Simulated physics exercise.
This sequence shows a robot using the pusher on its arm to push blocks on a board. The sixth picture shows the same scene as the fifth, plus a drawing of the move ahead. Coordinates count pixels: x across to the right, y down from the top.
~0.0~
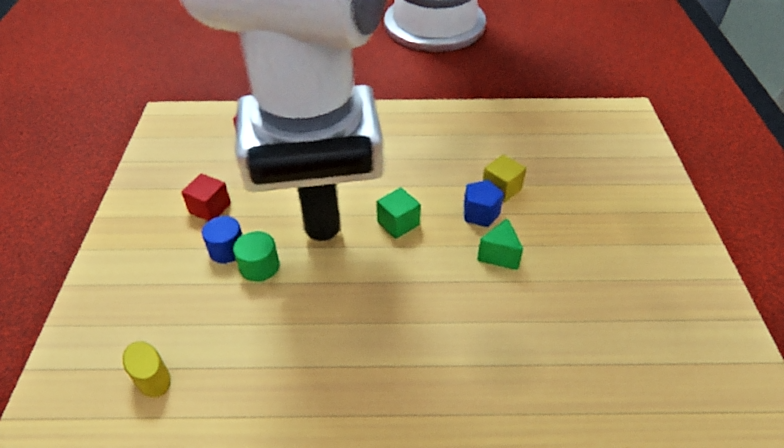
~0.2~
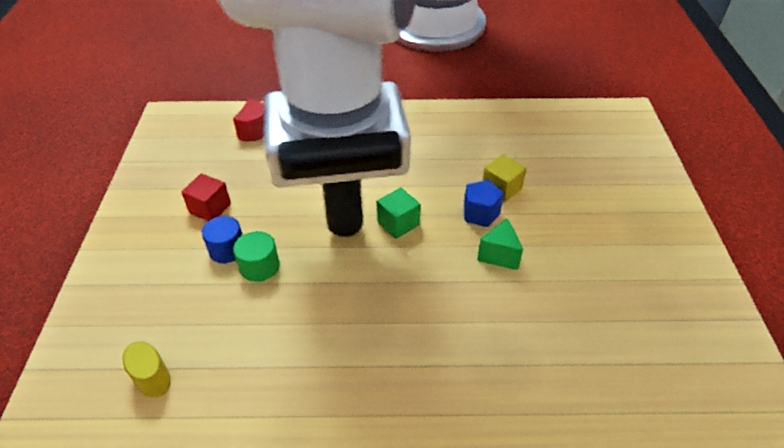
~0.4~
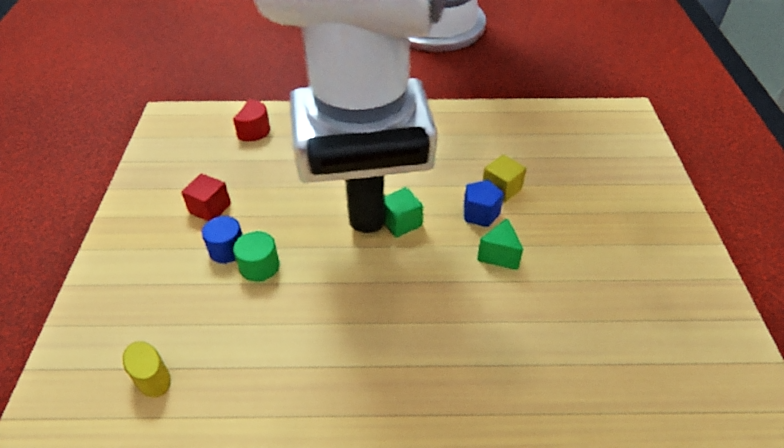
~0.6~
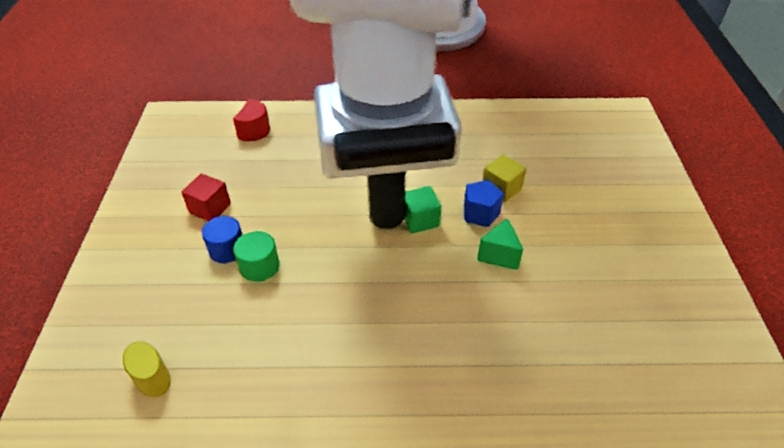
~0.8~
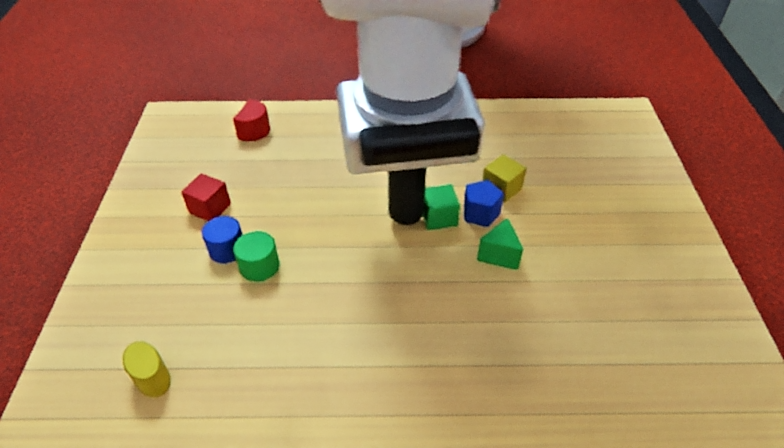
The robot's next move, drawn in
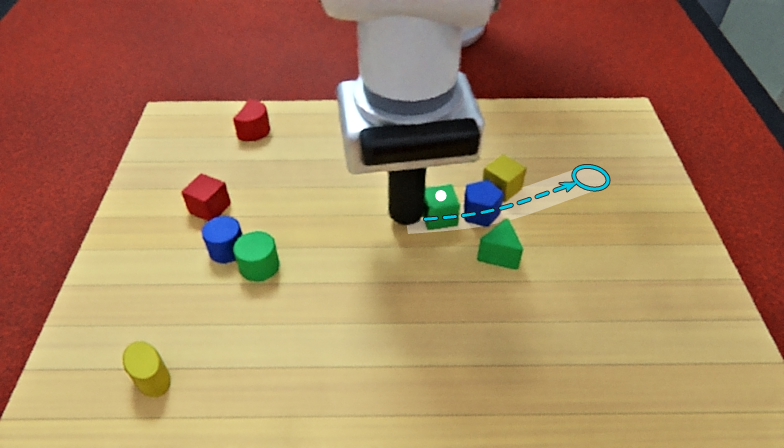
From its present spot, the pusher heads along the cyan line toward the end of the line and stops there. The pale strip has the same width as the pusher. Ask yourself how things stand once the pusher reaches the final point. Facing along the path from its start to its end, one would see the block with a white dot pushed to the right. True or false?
The statement is correct.
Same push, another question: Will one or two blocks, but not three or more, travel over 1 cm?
My answer is no.
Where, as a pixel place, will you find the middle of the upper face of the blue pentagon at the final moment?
My prediction: (644, 197).
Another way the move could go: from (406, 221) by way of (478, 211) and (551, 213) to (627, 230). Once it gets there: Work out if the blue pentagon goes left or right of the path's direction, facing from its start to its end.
Left-hand side.
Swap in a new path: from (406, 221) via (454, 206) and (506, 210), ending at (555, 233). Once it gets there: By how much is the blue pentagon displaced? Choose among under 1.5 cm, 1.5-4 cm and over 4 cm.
My answer is that it shifts over 4 cm.
The line goes from (406, 221) by way of (507, 207) to (591, 177); the dot is on the green square.
The first path, step by step. One third of the way, pusher at (477, 205); green square at (513, 191); blue pentagon at (546, 190); yellow square at (512, 165), turned 30° anticlockwise.
Two thirds of the way, pusher at (539, 188); green square at (578, 180), turned 35° clockwise; blue pentagon at (612, 189), turned 25° clockwise; yellow square at (517, 157), turned 65° anticlockwise.
At the end, pusher at (594, 169); green square at (618, 177), turned 70° clockwise; blue pentagon at (644, 197), turned 60° clockwise; green triangle unmoved; yellow square at (517, 157), turned 65° anticlockwise.
